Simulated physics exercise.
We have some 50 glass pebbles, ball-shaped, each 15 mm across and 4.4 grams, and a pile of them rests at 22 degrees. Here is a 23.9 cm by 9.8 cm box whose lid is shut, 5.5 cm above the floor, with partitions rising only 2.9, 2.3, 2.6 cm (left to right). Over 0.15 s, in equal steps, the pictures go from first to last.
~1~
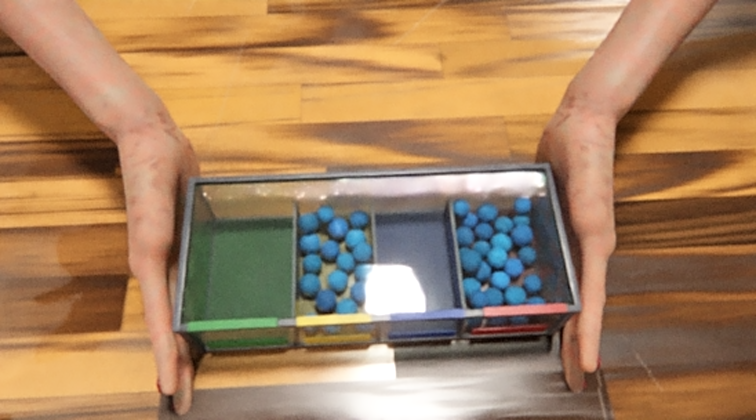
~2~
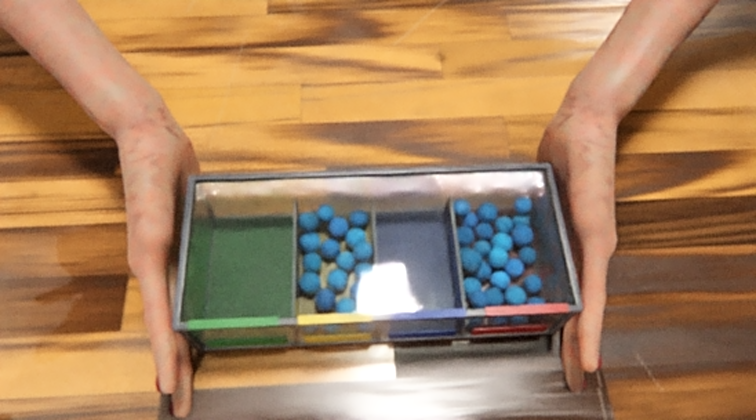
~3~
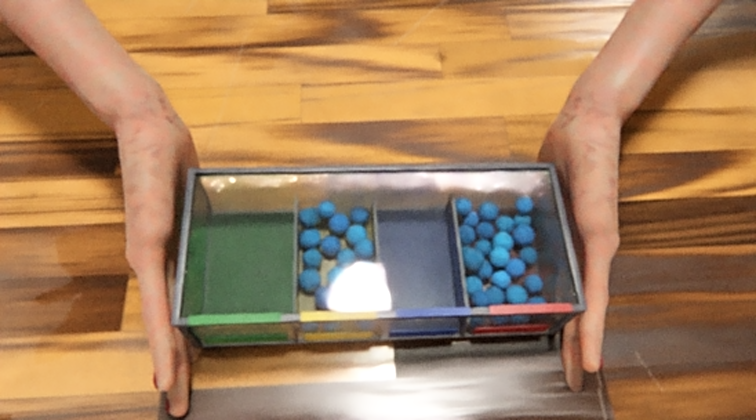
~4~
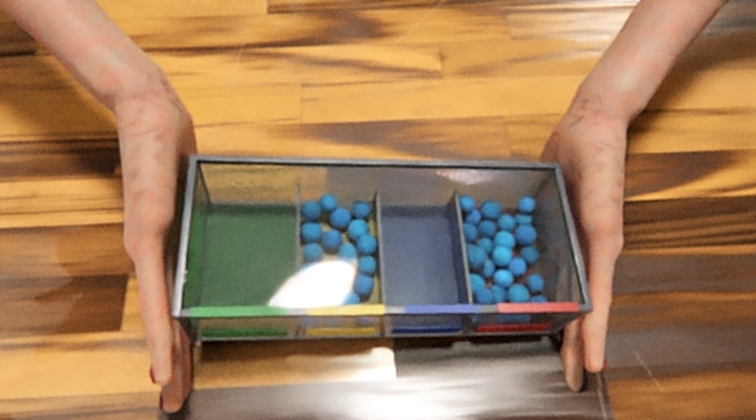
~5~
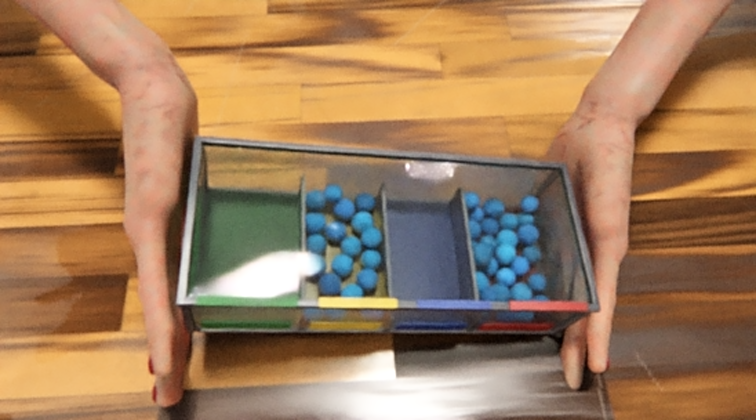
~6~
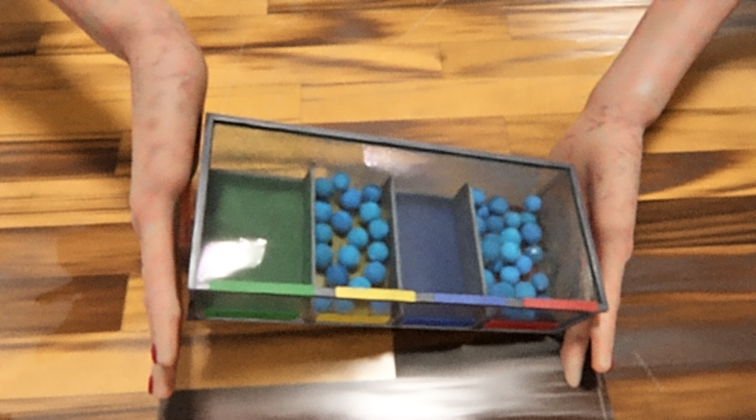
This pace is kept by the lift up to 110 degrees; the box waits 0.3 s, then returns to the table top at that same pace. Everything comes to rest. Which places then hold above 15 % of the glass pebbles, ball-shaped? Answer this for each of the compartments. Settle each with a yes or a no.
At the end, red: Beats the threshold, blue: Fails to beat the threshold, green: Fails to beat the threshold, yellow: Fails to beat the threshold.
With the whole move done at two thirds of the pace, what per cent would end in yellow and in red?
In per cent, yellow gets 0 and red gets 100.
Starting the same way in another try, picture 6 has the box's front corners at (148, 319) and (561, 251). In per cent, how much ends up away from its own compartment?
Estimate: Near 95 %.
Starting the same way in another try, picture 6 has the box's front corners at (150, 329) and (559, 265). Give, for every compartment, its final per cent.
Final per cent - red: 5; blue: 0; green: 95; yellow: 0.
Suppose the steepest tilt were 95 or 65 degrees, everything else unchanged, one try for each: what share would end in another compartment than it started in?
About 45 and about 5 per cent, in that order.
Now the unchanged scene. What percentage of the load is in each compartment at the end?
The red one gets 100, the blue one 0, the green one 0 and the yellow one 0.
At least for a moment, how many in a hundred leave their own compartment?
Estimate: Some 45 per cent.
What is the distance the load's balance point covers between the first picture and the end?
The balance point ends up some 5.5 centimetres from where it began.
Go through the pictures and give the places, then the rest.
The first picture shows box tilt 0 degrees, front corners at (180, 325) and (574, 306); red 55 %, yellow 45 %.
The second picture shows box tilt 1 degrees, front corners at (180, 324) and (575, 306).
The third picture shows box tilt 3 degrees, front corners at (180, 319) and (579, 306).
The fourth picture shows box tilt 7 degrees, front corners at (181, 311) and (585, 306), lowest corner right front.
The fifth picture shows box tilt 12 degrees, front corners at (186, 298) and (592, 305), lowest corner right front.
The sixth picture shows box tilt 17 degrees, front corners at (197, 283) and (601, 306), lowest corner right front; red 55 %, yellow 45 %.
Then, 0.71 s after the last picture, tilt 110 degrees; red 95 %, blue 5 %.
Then, 1.18 s after the last picture, tilt 61 degrees; red 100 %.
Then, 1.72 s after the last picture, tilt 0 degrees; red 100 %.
In the end, red 100 %, blue 0 %, green 0 %, yellow 0 %.
